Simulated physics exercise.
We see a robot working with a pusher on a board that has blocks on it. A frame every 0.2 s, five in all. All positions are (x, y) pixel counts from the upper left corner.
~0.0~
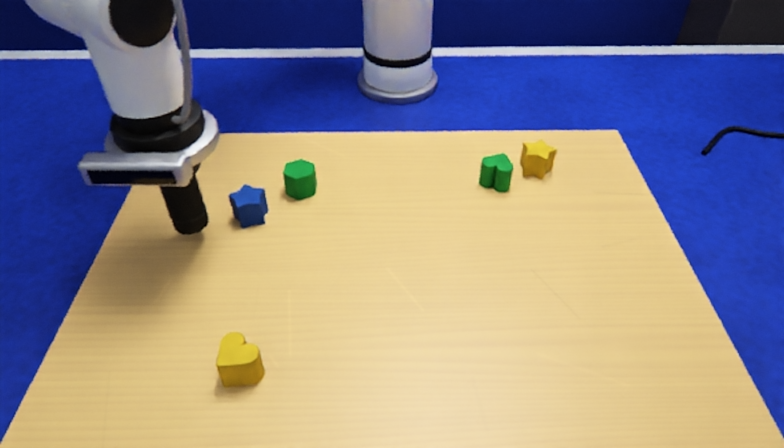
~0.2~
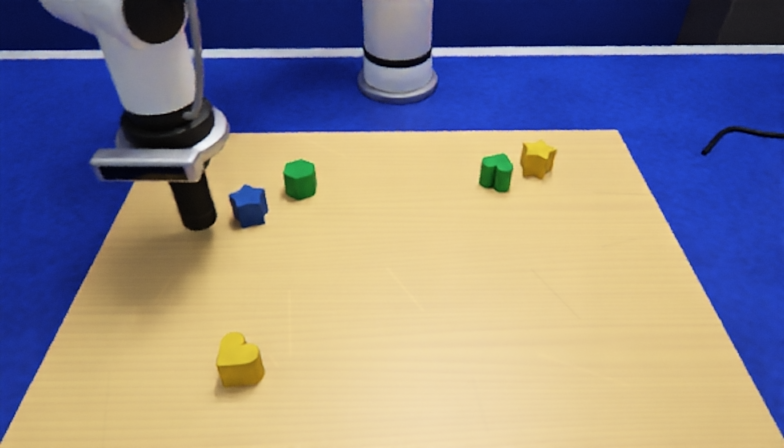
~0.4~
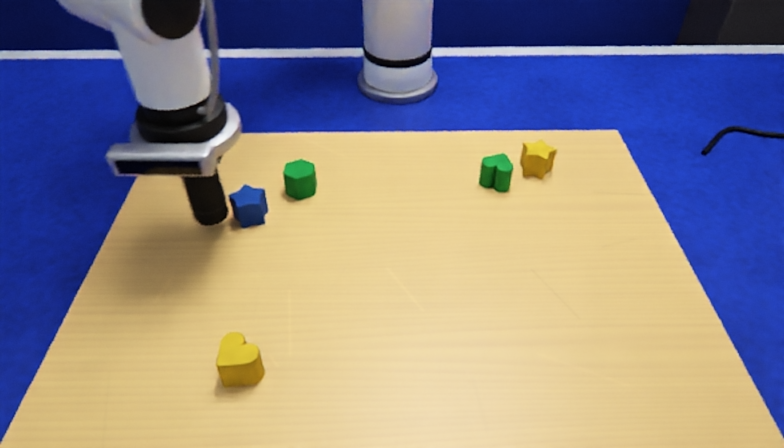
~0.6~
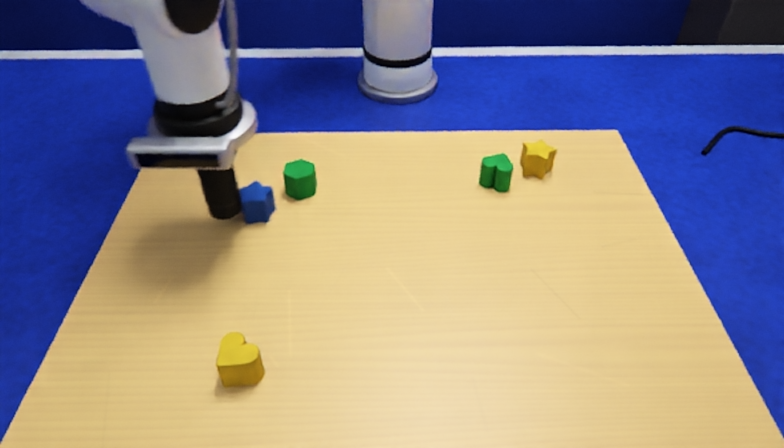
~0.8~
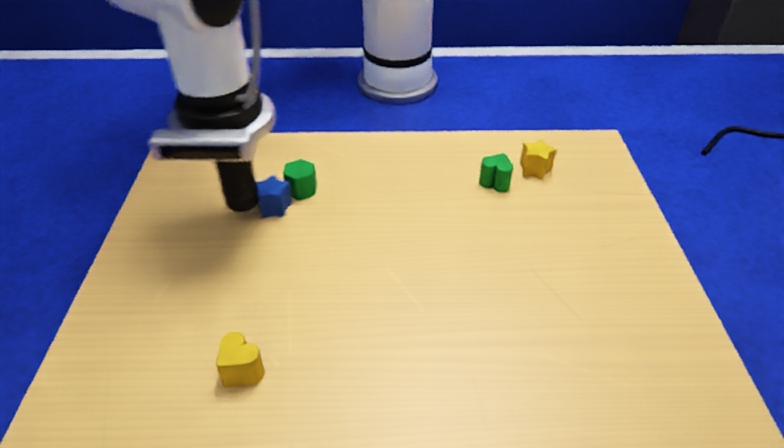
The video shows a robot arm with a black pusher moving right across a wooden board toward a blue star, then pushing the star rightward close to a green hexagon, while the other blocks stay still.
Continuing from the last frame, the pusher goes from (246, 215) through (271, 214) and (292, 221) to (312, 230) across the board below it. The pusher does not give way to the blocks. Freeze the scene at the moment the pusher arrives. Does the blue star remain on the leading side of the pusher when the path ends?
The answer is no.
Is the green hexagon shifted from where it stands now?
Yes, it checks out.
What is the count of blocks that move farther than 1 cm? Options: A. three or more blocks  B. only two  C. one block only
B.
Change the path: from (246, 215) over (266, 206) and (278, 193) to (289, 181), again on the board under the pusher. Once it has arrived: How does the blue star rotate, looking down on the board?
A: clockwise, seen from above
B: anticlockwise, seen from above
The one that fits is A, clockwise, seen from above.
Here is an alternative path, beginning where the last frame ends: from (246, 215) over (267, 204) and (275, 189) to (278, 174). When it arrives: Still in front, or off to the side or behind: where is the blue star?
Beside or behind it.
The first path, step by step. Halfway along, pusher at (280, 204); blue star at (303, 181), turned 20° anticlockwise; green hexagon at (311, 163), turned 20° anticlockwise.
At the end, pusher at (310, 218); blue star at (309, 183), turned 45° anticlockwise; green hexagon at (311, 163), turned 20° anticlockwise.
